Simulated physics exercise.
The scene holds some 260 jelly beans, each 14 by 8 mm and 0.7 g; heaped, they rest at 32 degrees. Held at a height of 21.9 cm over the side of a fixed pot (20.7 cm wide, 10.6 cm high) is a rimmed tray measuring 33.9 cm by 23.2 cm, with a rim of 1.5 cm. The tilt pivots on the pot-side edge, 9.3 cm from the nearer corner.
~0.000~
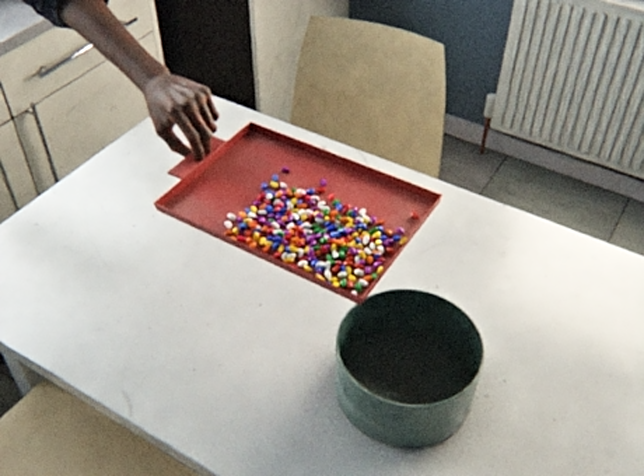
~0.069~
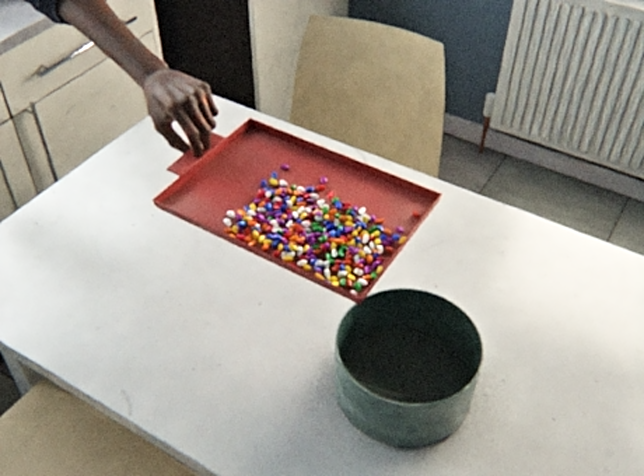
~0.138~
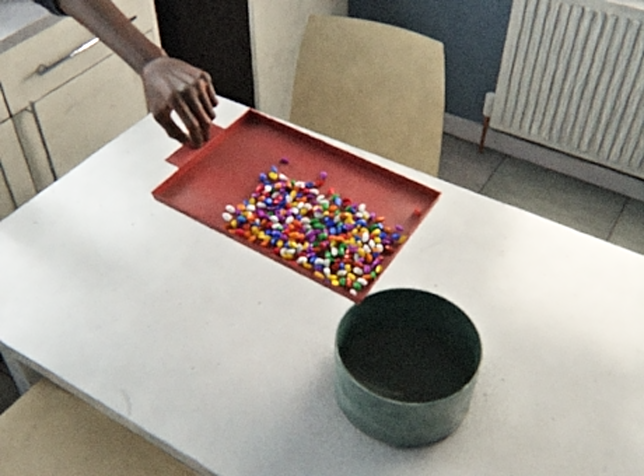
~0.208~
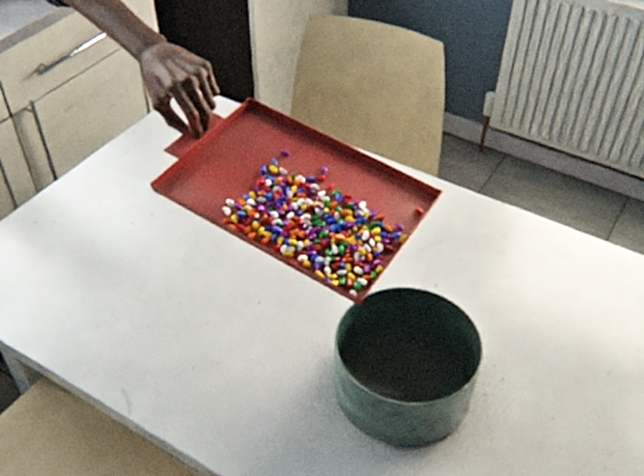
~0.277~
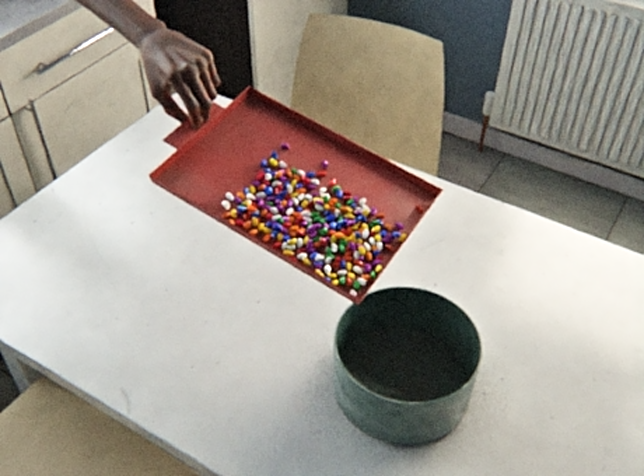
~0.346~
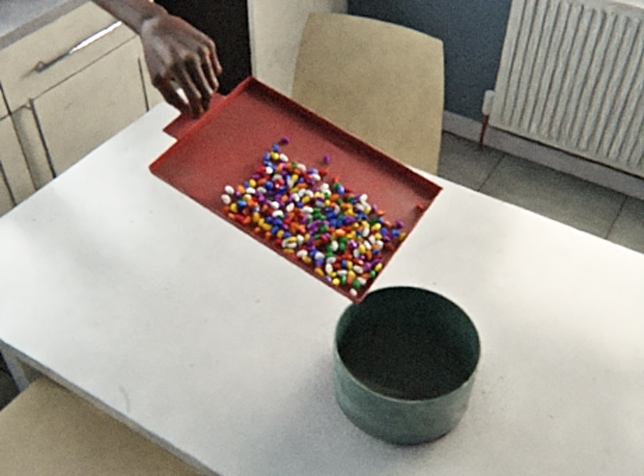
On a white kitchen table, a hand gradually raising the handle end of a red tray of colourful beans beside a green pot.
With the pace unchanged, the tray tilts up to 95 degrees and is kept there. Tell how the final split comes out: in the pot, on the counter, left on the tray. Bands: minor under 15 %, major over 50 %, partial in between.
Outcome: Pot: More than the rest combined; counter: A meager amount; tray: A meager amount.
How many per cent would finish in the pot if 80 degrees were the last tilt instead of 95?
I'd expect some 90 per cent in the pot.
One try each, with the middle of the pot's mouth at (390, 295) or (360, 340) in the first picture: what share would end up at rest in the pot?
35 and 90 %.
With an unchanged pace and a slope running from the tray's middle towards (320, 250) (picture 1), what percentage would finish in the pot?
That comes to around 90 per cent.
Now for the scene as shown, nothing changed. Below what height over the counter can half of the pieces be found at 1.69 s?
Roughly 20 cm above the counter.
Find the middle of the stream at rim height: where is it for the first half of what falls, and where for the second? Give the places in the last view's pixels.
It passes about (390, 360) first and (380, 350) afterwards.
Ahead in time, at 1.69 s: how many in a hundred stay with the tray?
It comes to near 50 per cent.
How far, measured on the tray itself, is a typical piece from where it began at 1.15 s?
It has moved some 3 cm from its start.
After 1.15 s, tilt 51 degrees; the tray holds 95 %, the pot 0 %.
Then, at 1.69 s, tilt 77 degrees; the tray holds 50 %, the pot 25 %.
After 2.28 s, tilt 95 degrees; the tray holds 0 %, the pot 95 %.
By 2.9 s all is still; pot 95 %, counter 5 %, tray 0 %.
